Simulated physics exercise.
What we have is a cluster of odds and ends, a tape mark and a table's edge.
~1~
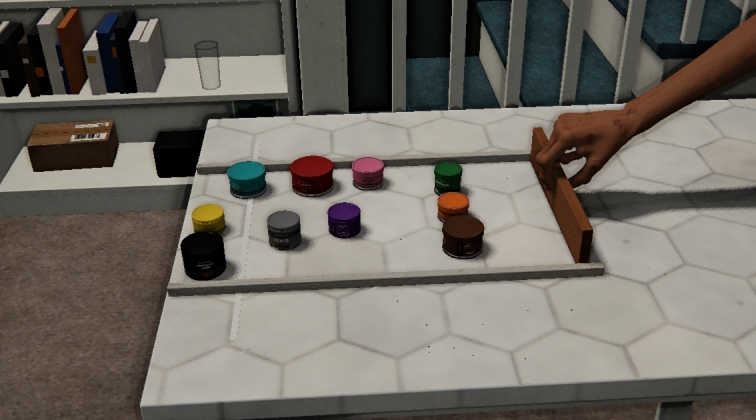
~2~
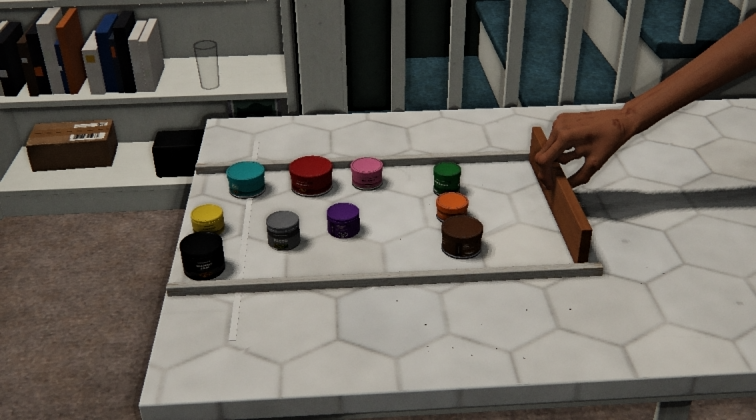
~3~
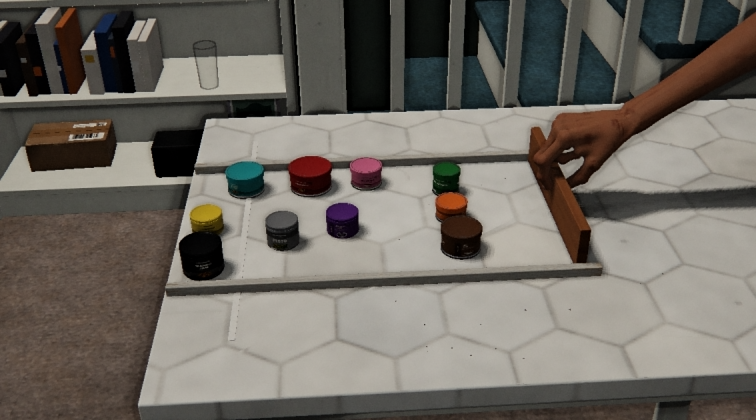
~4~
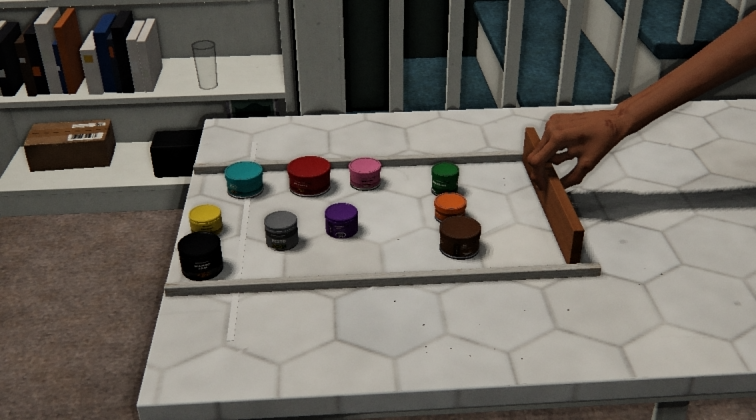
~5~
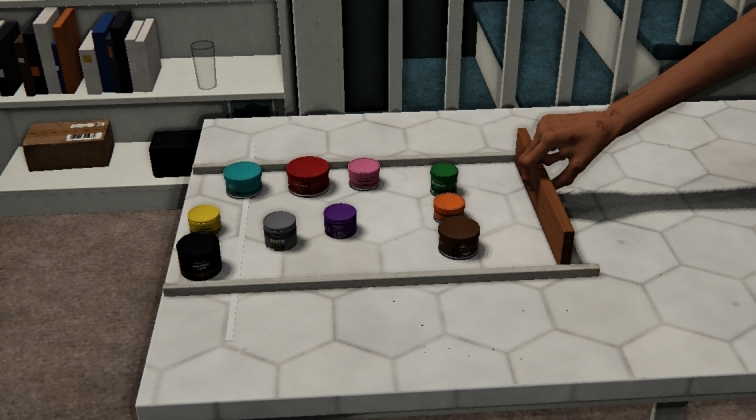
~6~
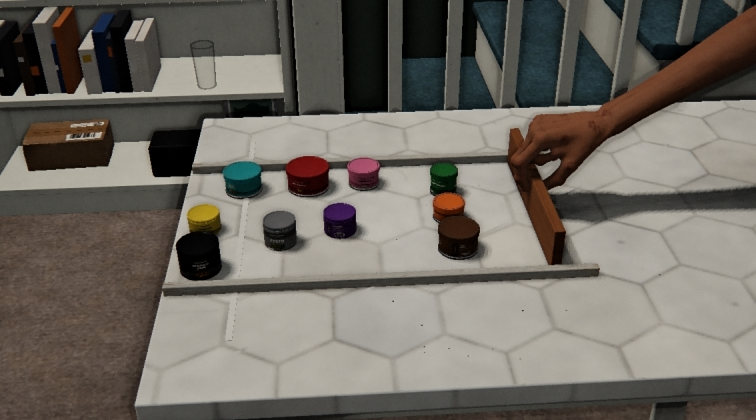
We see small colored tubs spread between two rails on a hexagon-patterned tabletop, near a faint tape mark. A hand at the right holds a brown wooden board upright and slides it slightly left, while the tubs stay practically still.
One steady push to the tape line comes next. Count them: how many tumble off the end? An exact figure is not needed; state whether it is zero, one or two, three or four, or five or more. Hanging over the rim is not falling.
Honestly, the push sends one or two of them over the end.
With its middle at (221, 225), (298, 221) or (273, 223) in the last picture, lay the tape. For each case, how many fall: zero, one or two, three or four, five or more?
In order: Either three or four, not one, none at all.
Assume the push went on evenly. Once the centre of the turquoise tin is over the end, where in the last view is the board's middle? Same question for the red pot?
The turquoise tin gives roughly (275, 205), the red pot roughly (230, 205).
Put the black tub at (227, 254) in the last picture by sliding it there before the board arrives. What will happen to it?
Result for the black tub: It holds firm.
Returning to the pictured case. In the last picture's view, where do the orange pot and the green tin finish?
The orange pot at (228, 213), the green tin at (232, 191).
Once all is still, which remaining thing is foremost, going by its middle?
That one is the black tub.
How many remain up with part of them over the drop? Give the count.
That'd be 2.
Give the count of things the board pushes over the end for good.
The number that fall is 1.
Soon after, none off yet; yellow tub at rest near (204, 221); black tub at rest near (199, 256); turquoise tin at rest near (243, 180).
By the end, the number that fall off is one or two; fallen, turquoise tin.
